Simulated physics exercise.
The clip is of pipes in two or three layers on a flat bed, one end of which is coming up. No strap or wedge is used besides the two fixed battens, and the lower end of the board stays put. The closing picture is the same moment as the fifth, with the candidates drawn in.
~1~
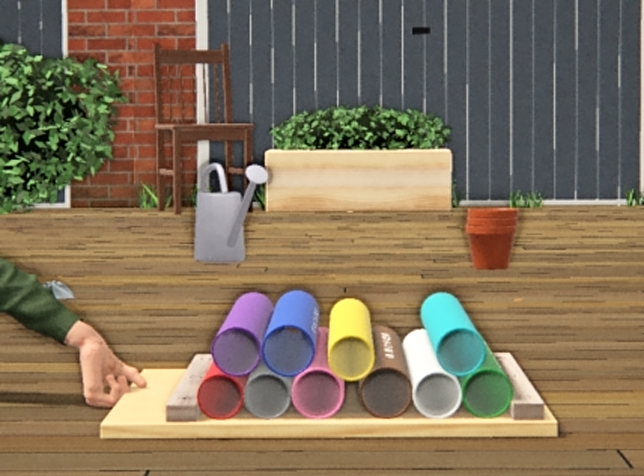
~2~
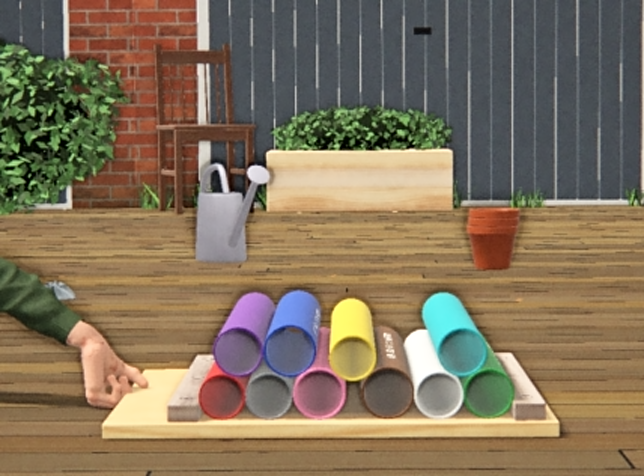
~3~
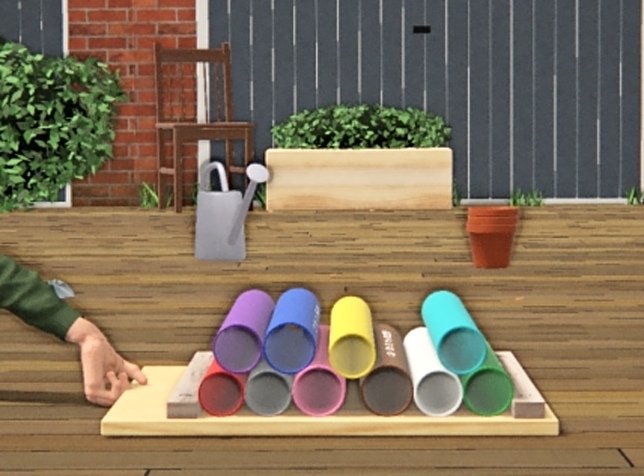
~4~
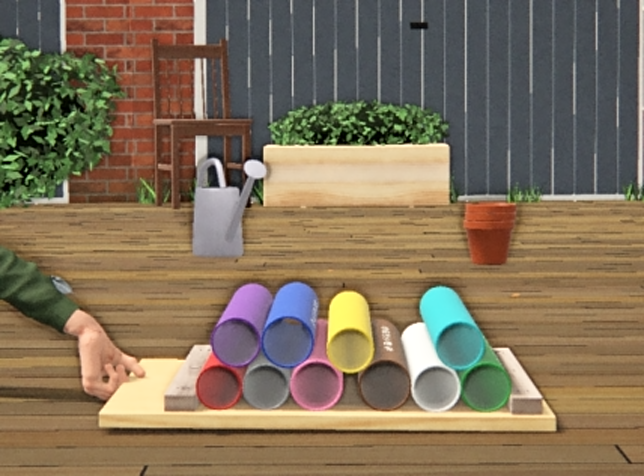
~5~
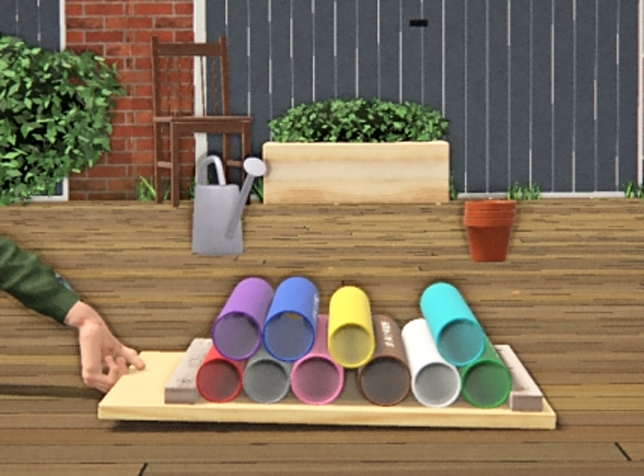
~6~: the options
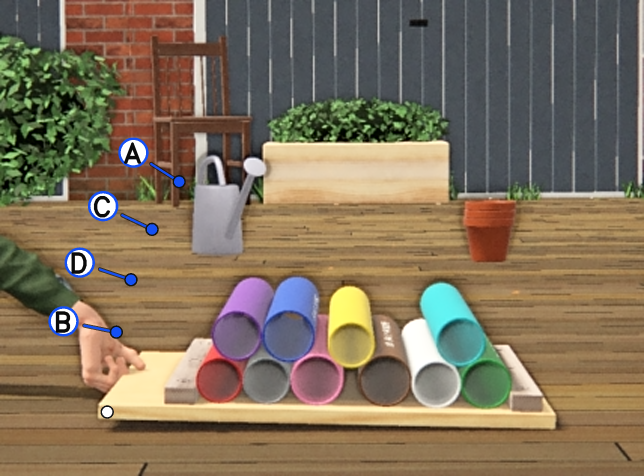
At the start, a hand grips the left end of a flat wooden board on a deck, where colourful pipes lie stacked in two layers between end blocks. The hand then raises that end very slightly, giving the board a faint tilt, while the pipes stay in their places in the stack.
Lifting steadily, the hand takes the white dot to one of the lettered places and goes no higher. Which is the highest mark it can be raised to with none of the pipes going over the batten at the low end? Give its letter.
It can be raised to C.
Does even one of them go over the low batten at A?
At A: Yes.
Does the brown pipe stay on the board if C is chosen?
Yes.
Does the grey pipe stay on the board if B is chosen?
Yes, with B.
On the marked copy, A at (179, 182); B at (116, 332); C at (152, 229); D at (131, 280); the white dot at (107, 412).
With C. Early on, board at 16°.
Further on, board at 26°.
At the end, board at 26°, none over the low batten.
As for the rest, A four over the low batten (yellow, blue, turquoise, purple); B none over the low batten; D none over the low batten.
